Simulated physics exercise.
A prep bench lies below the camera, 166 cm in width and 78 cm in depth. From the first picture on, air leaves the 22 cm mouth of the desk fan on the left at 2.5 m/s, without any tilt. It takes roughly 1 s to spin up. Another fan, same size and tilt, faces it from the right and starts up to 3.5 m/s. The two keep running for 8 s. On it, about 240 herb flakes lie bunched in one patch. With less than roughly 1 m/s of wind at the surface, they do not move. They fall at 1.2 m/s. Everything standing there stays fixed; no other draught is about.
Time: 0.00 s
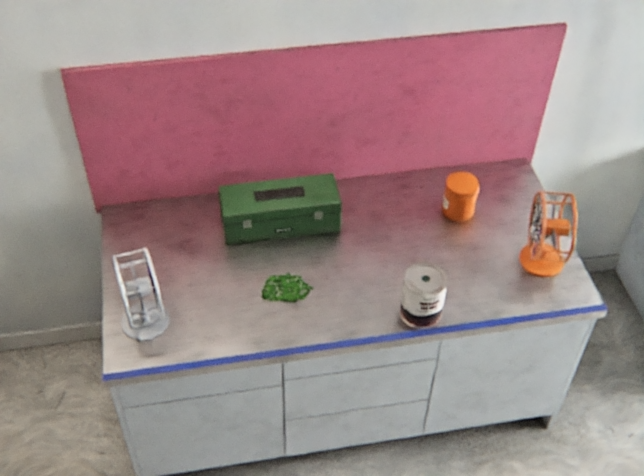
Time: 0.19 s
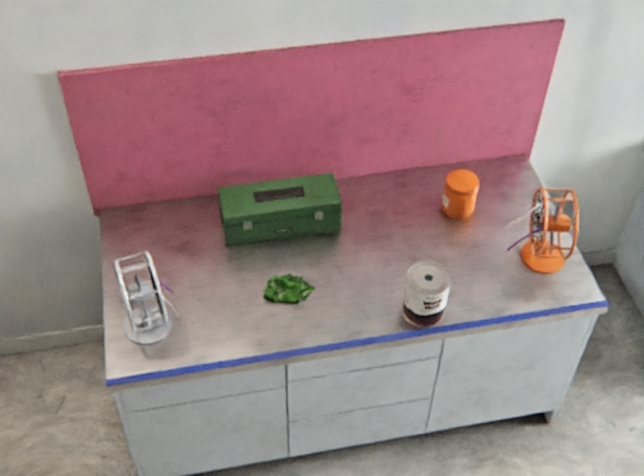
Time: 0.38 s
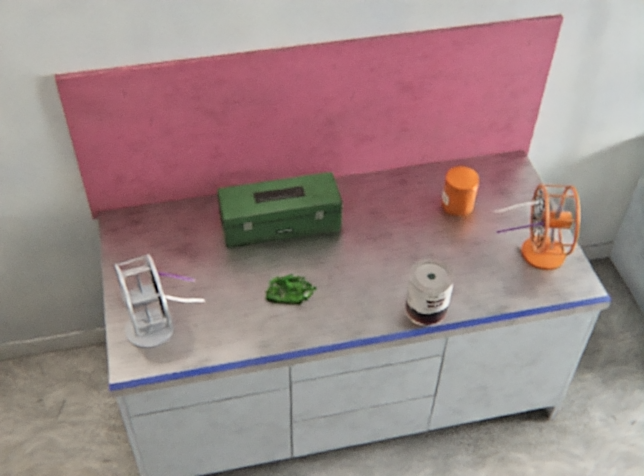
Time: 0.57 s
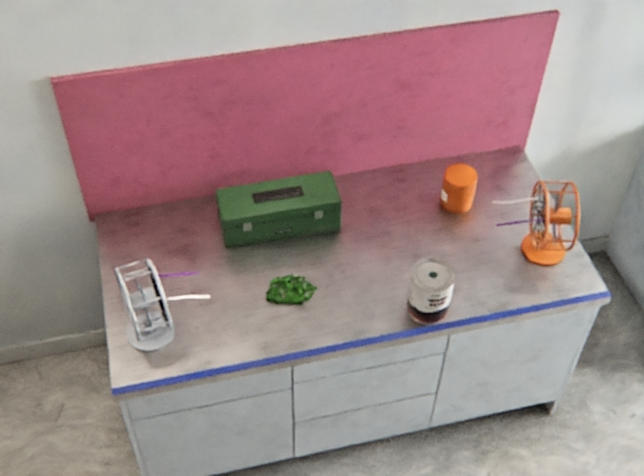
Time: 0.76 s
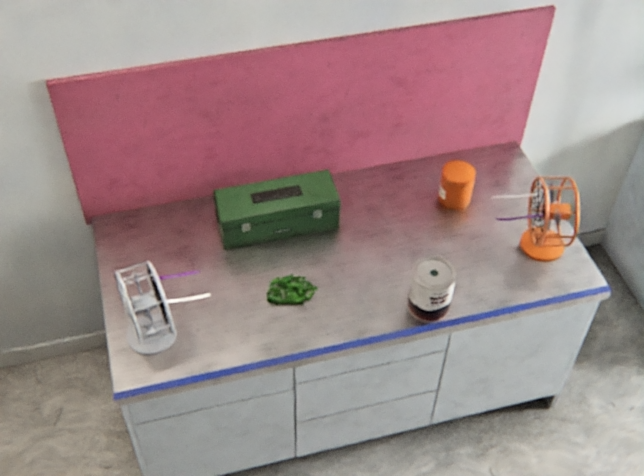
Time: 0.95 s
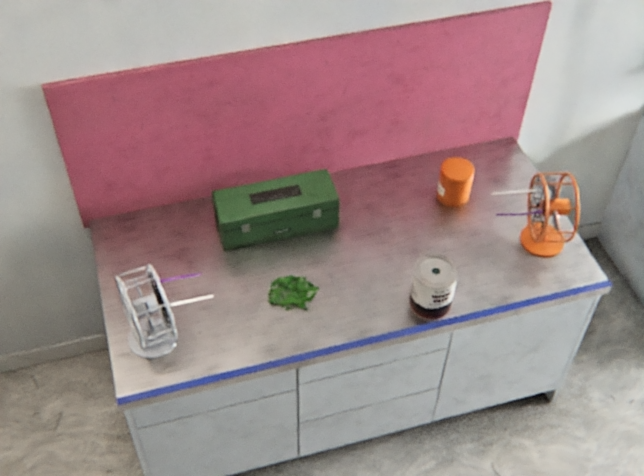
Ribbons on two facing fans lift and stream inward while the green herb flakes barely stir.
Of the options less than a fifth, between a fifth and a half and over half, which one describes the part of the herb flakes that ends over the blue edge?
The part of the herb flakes that ends over the blue edge is over half.
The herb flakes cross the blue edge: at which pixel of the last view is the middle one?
Median crossing point, approx. (305, 360).
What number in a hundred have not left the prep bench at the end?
Roughly 1 in a hundred.
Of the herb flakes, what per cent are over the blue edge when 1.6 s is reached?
I'd say near 50 per cent by then.
After 1.6 s, 48 % are still on the top, 52 % are over the blue edge; the middle of those left on the top is near (265, 337).
After 2.6 s, 6 % are still on the top, 89 % are over the blue edge.
After 4.4 s, 2 % are still on the top, 92 % are over the blue edge.
After 8.0 s, at the end, 93 % are over the blue edge.
